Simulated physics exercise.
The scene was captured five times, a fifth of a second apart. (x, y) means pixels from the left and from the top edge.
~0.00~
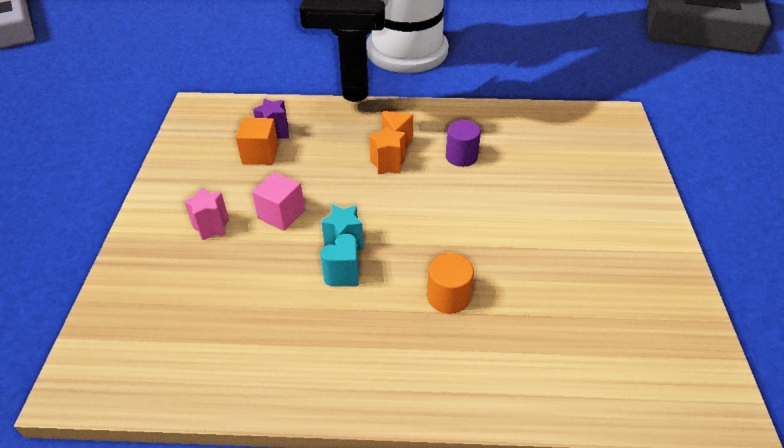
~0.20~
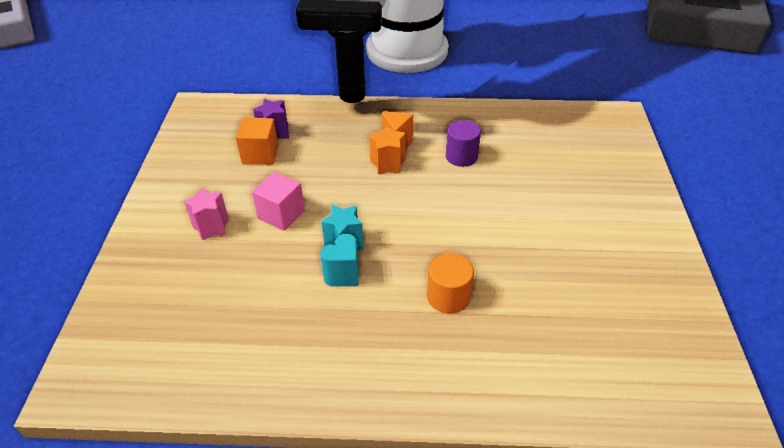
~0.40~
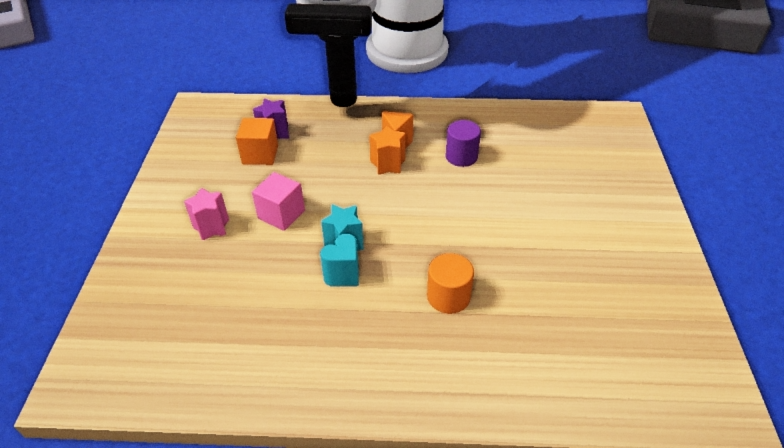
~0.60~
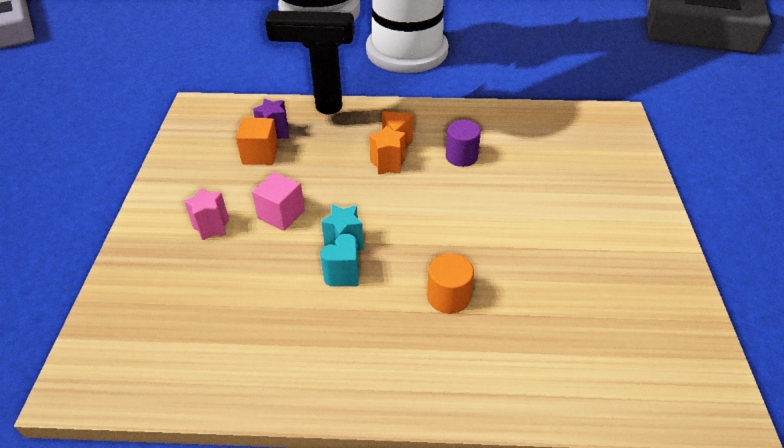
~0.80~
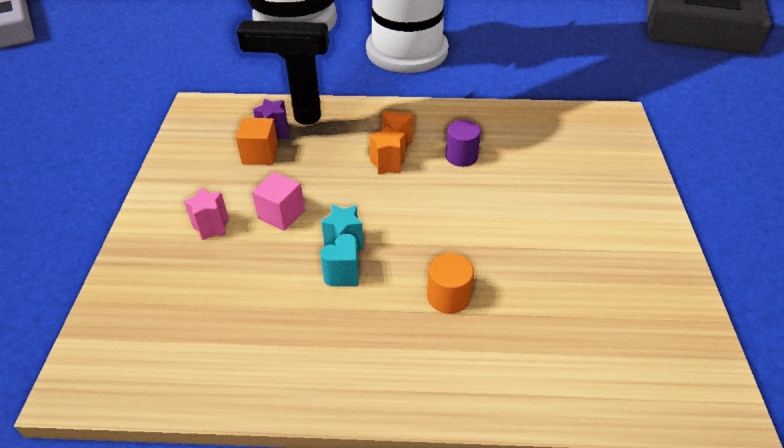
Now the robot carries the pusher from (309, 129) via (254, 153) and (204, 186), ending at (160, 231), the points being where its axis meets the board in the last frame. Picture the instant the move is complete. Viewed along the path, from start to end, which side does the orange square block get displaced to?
Facing from start to end, it shifts left.
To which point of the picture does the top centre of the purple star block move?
So, by the moment the path ends, you'll find the top centre of the purple star block at (241, 111).
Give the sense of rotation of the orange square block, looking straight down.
My prediction: CCW.
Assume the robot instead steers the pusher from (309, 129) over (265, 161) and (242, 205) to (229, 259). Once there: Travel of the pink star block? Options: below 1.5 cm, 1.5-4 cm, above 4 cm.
It moves a fair bit, 1.5 to 4 cm.
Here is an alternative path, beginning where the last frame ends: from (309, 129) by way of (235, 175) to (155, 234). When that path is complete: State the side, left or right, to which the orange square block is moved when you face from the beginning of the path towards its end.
It goes toward the right-hand side.
On the path given first. One third of the way, pusher (252, 141); orange square block (221, 145); purple star block (241, 110), turned 70° clockwise.
Two thirds of the way, pusher (200, 175); orange square block (168, 183), turned 20° anticlockwise; purple star block (241, 111), turned 75° clockwise.
At the end, pusher (155, 219); pink star block in place; orange square block (118, 232), turned 25° anticlockwise; purple star block (241, 111), turned 75° clockwise.
